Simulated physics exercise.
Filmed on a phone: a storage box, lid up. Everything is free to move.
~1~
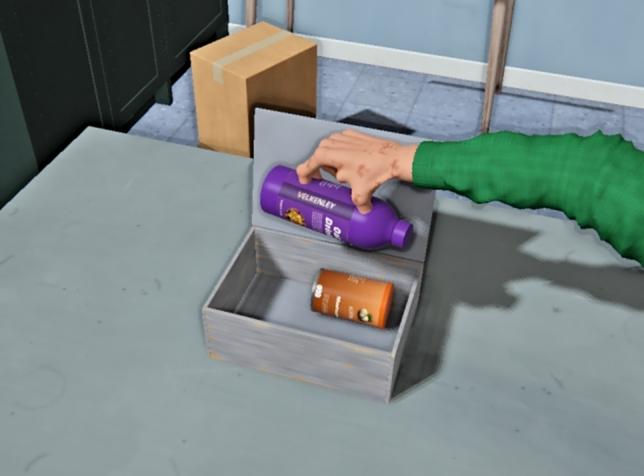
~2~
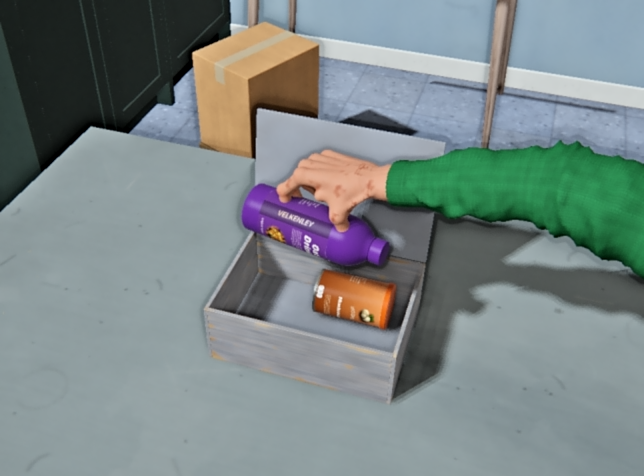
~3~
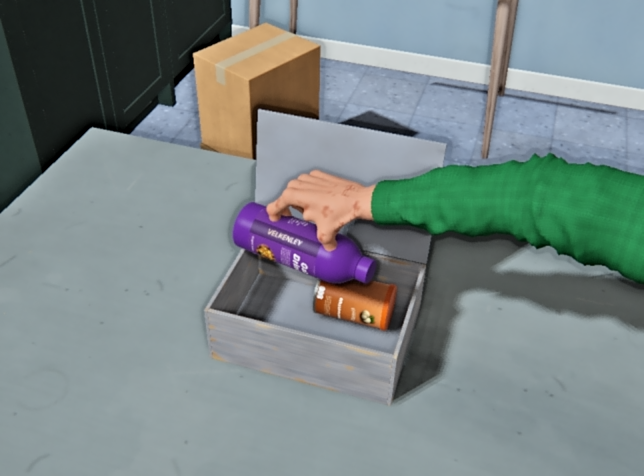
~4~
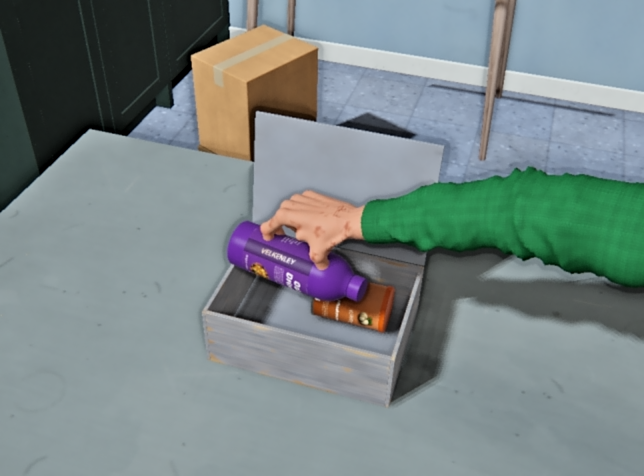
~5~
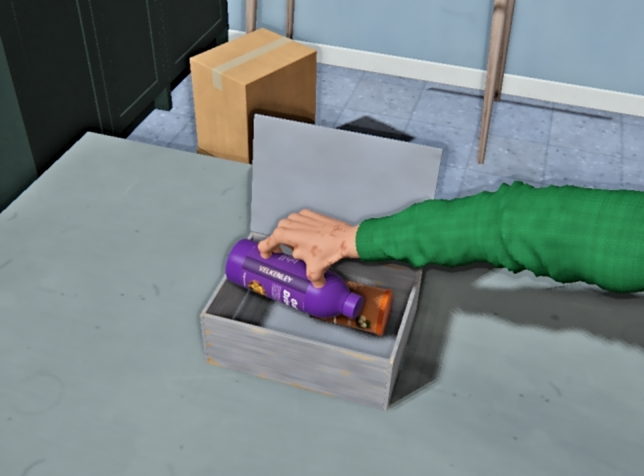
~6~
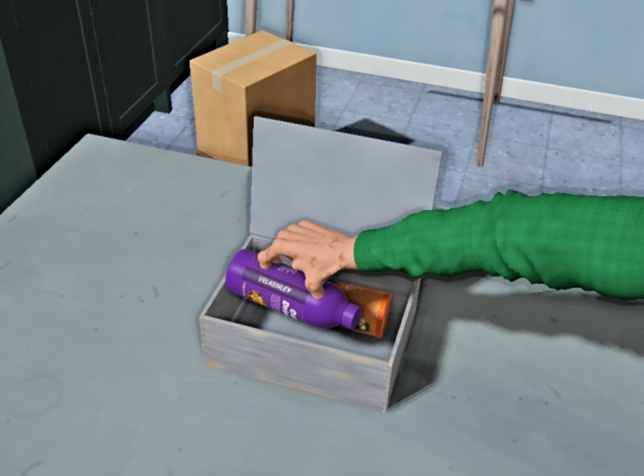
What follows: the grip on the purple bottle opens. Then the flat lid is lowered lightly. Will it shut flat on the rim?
As it turns out, it closes.
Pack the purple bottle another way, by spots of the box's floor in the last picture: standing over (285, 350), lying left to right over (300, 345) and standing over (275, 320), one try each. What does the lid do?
First try: It will not close; second try: It shuts flat; third try: It stays ajar.
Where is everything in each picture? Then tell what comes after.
On its way; purple bottle (338, 211); orange tin (352, 298), in the first picture.
On its way; purple bottle (317, 229); orange tin (354, 299), in the second picture.
On its way; purple bottle (306, 247); orange tin (355, 300), in the third picture.
On its way; purple bottle (299, 266); orange tin (353, 302), in the fourth picture.
On its way; purple bottle (296, 283), in the fifth picture.
Put in, still held; purple bottle (295, 293), in the sixth picture.
Then, 1.00 s on from there, lid starting down; purple bottle shifted about its own width near (295, 328).
Then, 1.60 s on from there, lid 58° above the rim; purple bottle shifted about its own width near (295, 328).
Then, 2.10 s on from there, lid 13° above the rim; purple bottle shifted about its own width near (295, 328).
In the end, lid shut; moved from the start, purple bottle; orange tin unmoved. At the end, from the last picture's camera, purple bottle near (295, 328).
